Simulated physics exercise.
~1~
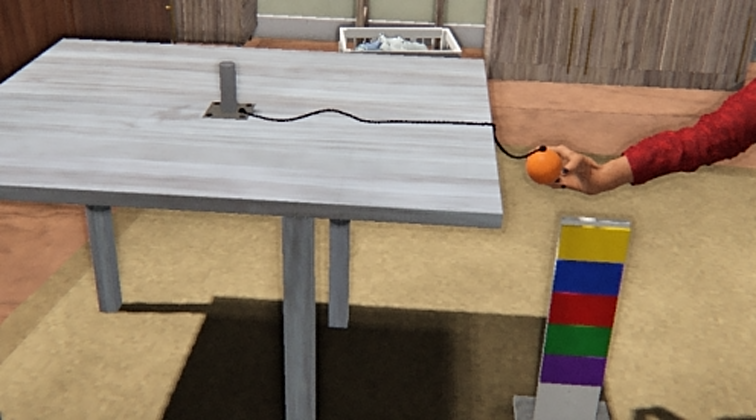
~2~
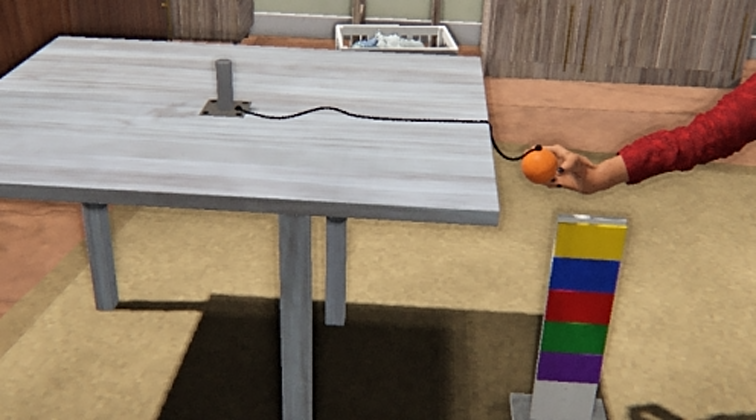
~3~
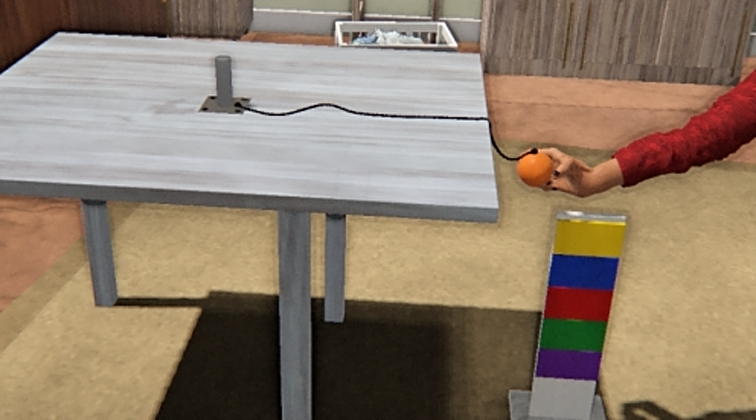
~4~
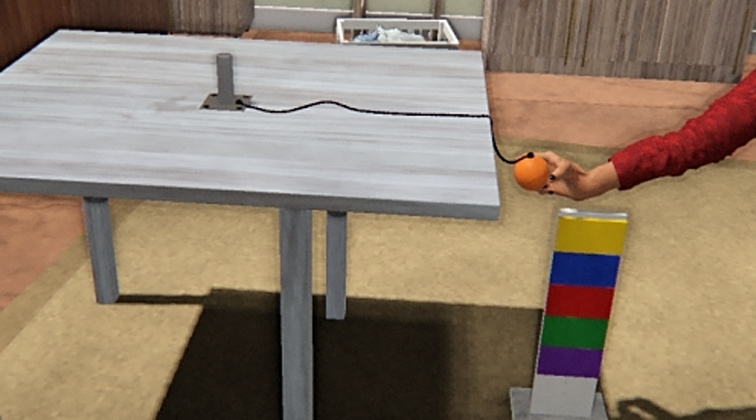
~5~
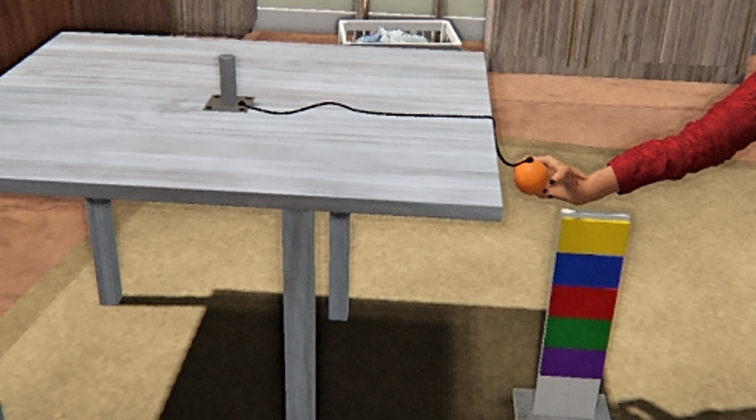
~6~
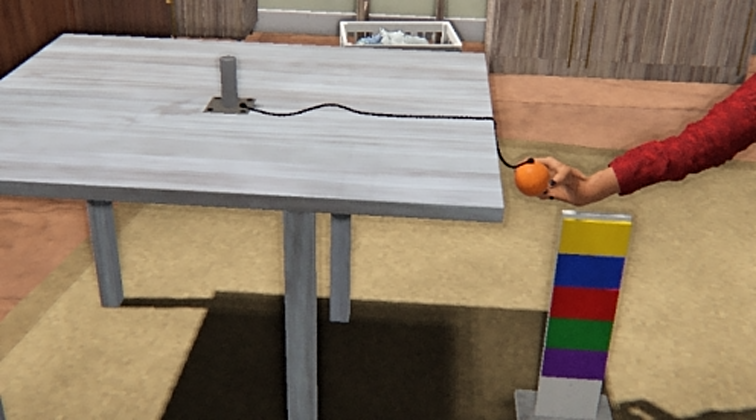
In the video, a hand in a red sleeve holds an orange ball-like object tied to a dark cord running across a gray table from a short post, shifting it slightly left and down above a stand with coloured bands.
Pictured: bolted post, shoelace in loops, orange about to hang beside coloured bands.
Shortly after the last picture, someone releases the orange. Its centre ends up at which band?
At the yellow one.
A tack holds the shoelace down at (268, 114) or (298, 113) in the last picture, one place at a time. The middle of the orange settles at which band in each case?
In that order: Yellow; yellow.
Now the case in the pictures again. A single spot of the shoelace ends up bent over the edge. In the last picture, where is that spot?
Roughly (471, 118).
A little later, orange near (515, 226); level with yellow.
Next, orange near (463, 224); level with yellow.
Later still, orange near (483, 232); level with yellow.
When it is over, orange near (482, 232); level with yellow. Its centre hangs level with the yellow band.
